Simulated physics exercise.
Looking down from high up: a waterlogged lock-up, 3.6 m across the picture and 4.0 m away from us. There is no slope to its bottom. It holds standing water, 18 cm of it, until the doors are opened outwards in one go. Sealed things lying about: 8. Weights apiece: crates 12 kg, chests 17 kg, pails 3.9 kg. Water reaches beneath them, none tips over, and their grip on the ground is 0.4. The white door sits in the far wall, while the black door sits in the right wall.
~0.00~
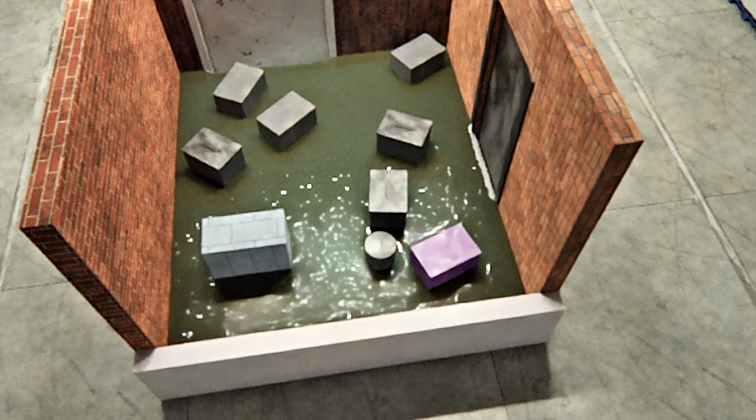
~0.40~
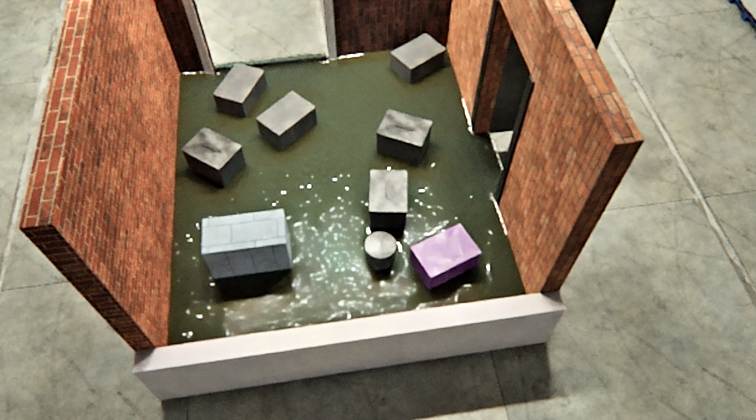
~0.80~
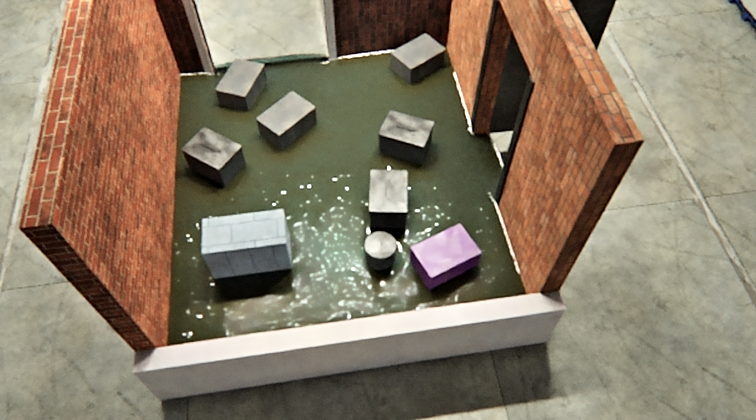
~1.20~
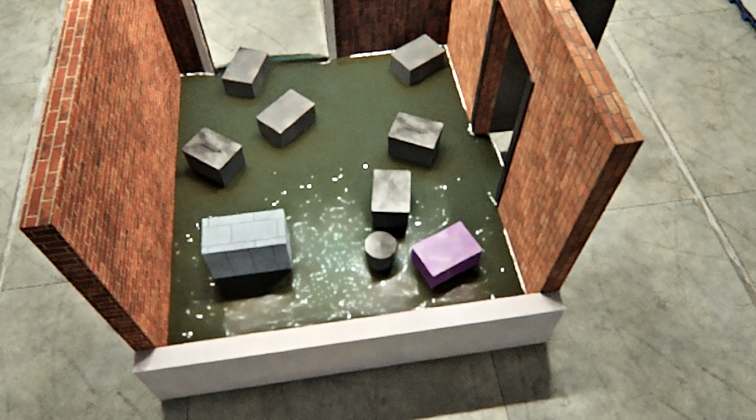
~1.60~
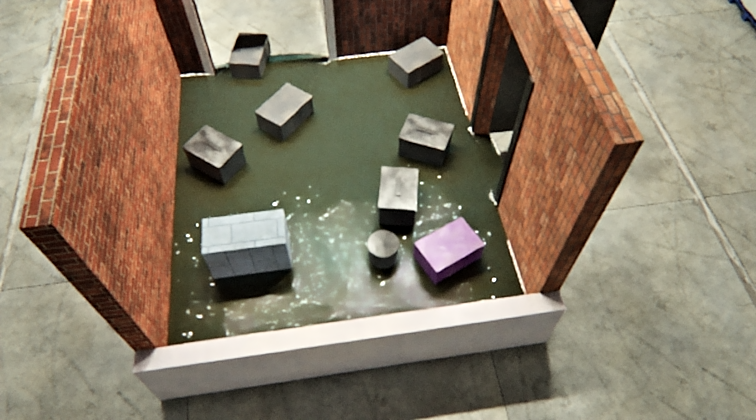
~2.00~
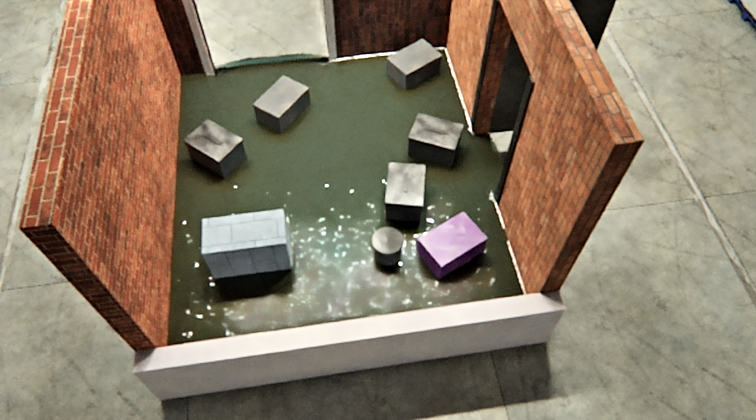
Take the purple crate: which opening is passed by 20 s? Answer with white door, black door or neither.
Black doorway.
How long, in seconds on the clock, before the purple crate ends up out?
That happens at about 5.5 s.
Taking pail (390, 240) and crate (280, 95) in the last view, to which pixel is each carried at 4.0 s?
Approx. (406, 215); approx. (271, 43).
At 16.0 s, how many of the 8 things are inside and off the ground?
At that point I count 0.
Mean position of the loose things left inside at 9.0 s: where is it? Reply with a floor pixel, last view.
(410, 129).
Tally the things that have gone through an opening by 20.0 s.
By that moment the number is 7.
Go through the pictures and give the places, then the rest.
The first frame shows the purple crate at (446, 250), afloat; about 2410 L in view; 0 of 8 have shifted.
The second frame shows the purple crate at (446, 250) floats; 18 cm deep round most things; 0 of 8 have shifted.
The third frame shows the purple crate at (446, 250) floats; 18 cm deep round most things; 1 of 8 have shifted.
The fourth frame shows the purple crate at (447, 248) floats, 3 cm from its start; 17 cm deep round most things; 3 of 8 have shifted.
The fifth frame shows the purple crate at (450, 244), afloat, 9 cm from its start; 15 cm deep round most things; 5 of 8 have shifted.
The sixth frame shows the purple crate at (453, 238), afloat, 17 cm from its start; about 2050 L in view; 8 of 8 have shifted.
After 4.0 s the purple crate is near (467, 209), 0.6 m from its start, afloat; 2 of 8 are out; 6 afloat.
After 9.0 s the purple crate has gone out by the black door; 6 of 8 are out; 2 afloat.
After 16.0 s the purple crate has gone out by the black door; 7 of 8 are out; 0 afloat.
After 20.0 s the purple crate has gone out by the black door; 7 of 8 are out; 0 afloat.
